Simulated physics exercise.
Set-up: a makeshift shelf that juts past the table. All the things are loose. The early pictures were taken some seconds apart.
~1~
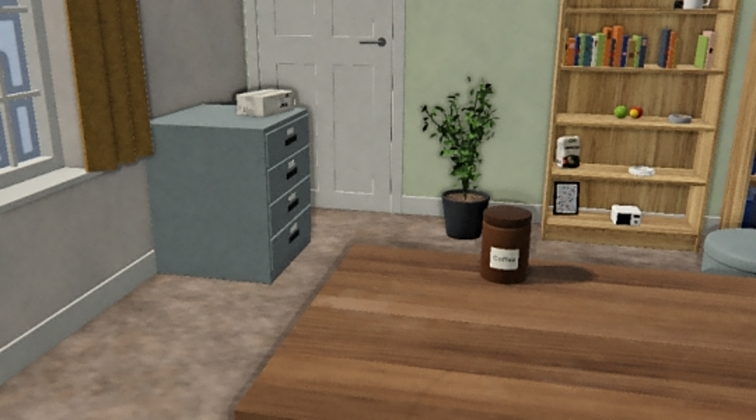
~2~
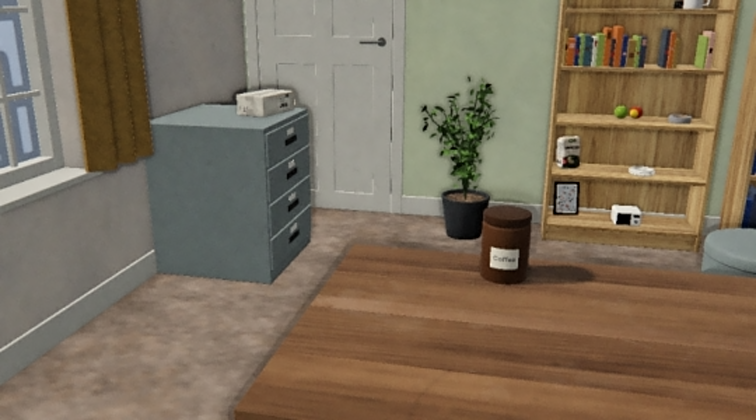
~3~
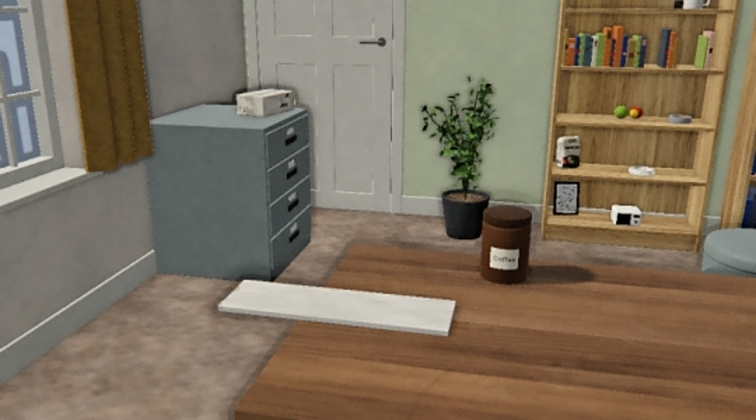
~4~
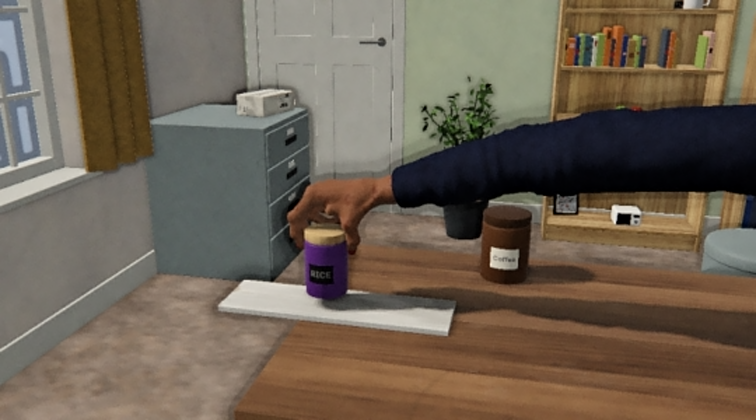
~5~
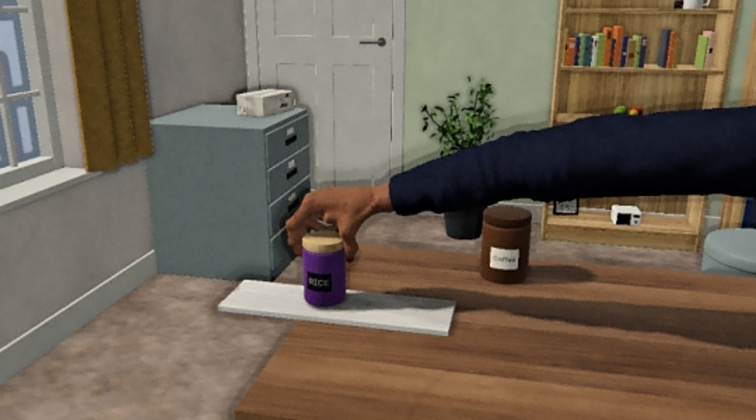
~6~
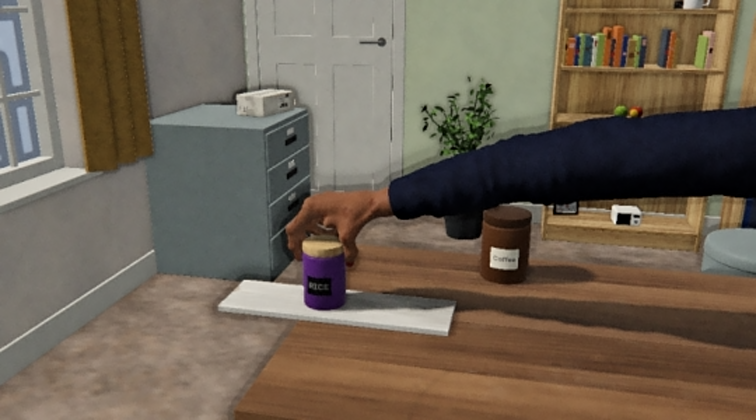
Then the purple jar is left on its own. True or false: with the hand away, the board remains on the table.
True.
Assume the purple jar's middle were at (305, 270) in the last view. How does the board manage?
It remains balanced.
Then, 0.20 s past the last view, nothing moves.
Then, 0.50 s past the last view, purple jar resting near (325, 272).
Finally, all 3 still in place. Final places as the last picture's camera would see them, purple jar near (325, 272). The board holds.
